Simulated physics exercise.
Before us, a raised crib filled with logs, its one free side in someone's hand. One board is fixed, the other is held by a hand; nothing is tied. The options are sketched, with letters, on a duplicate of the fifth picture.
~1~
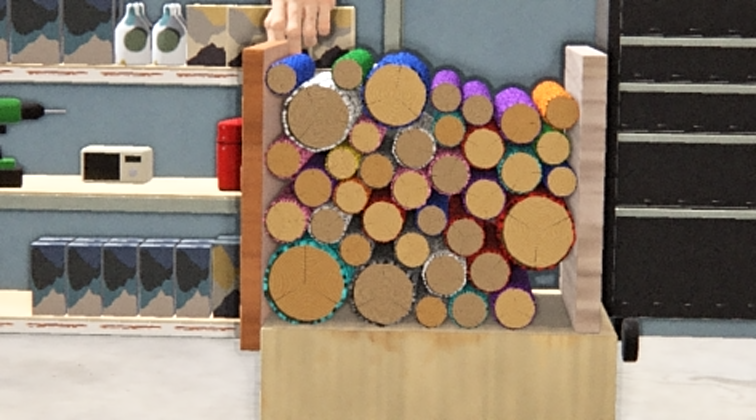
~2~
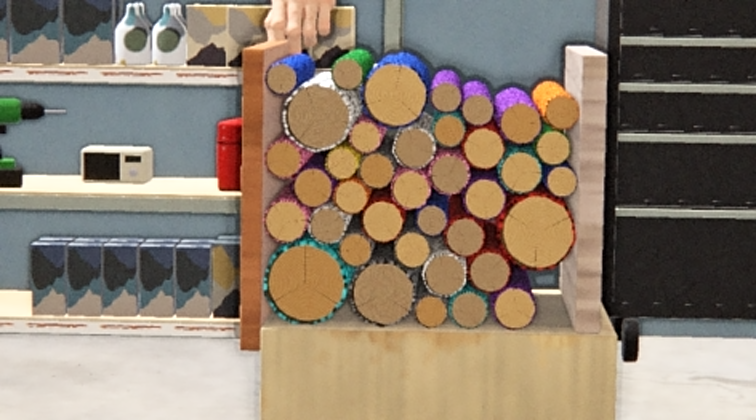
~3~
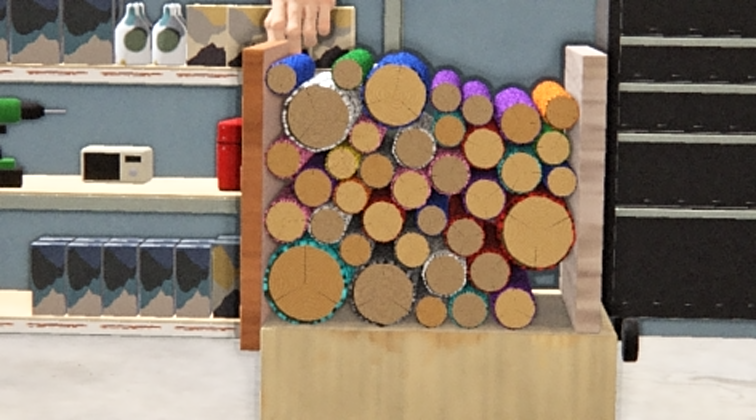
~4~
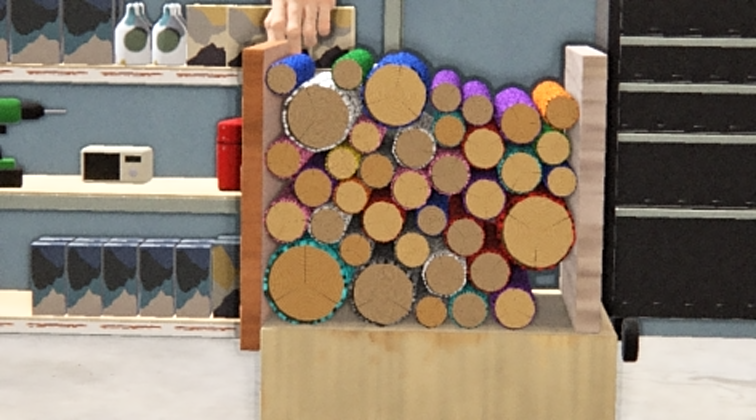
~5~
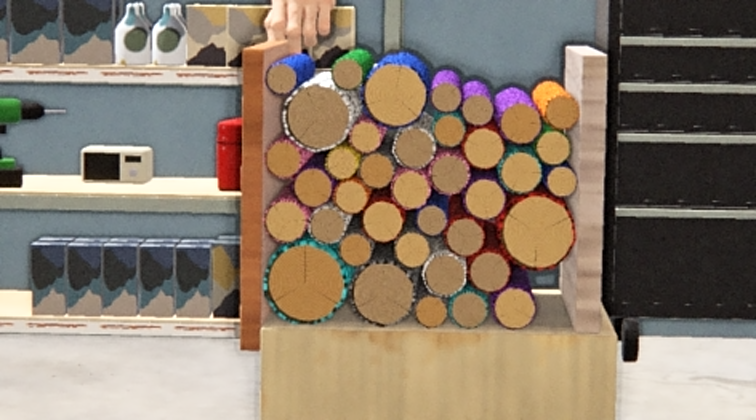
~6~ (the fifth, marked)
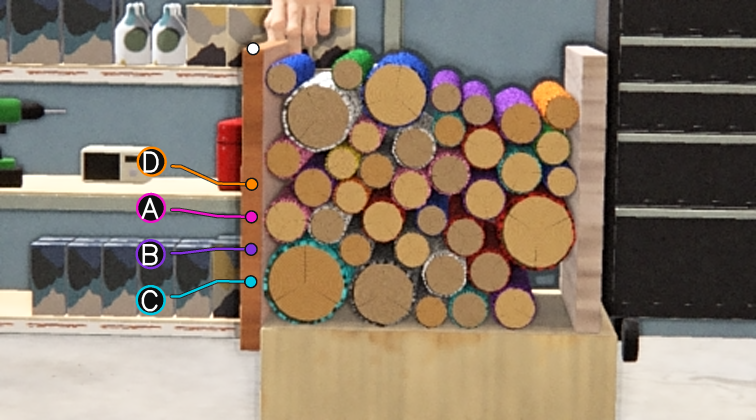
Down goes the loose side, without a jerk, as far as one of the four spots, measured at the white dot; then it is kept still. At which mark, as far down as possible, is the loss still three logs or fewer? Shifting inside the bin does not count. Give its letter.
Down to D.
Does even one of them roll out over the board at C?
Yes, at C.
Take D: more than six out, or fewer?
It loses fewer than six.
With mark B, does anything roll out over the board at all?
Yes.
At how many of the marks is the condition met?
The number is one.
On the marked copy, A at (251, 217); B at (251, 249); C at (251, 282); D at (252, 184); the white dot at (253, 48).
Following D. Soon after the start, top of the board (264, 118).
Later, top of the board (263, 184).
In the end, top of the board (263, 184), three out over the board.
As for the rest, A four out over the board; B more than three out over the board; C more than three out over the board.
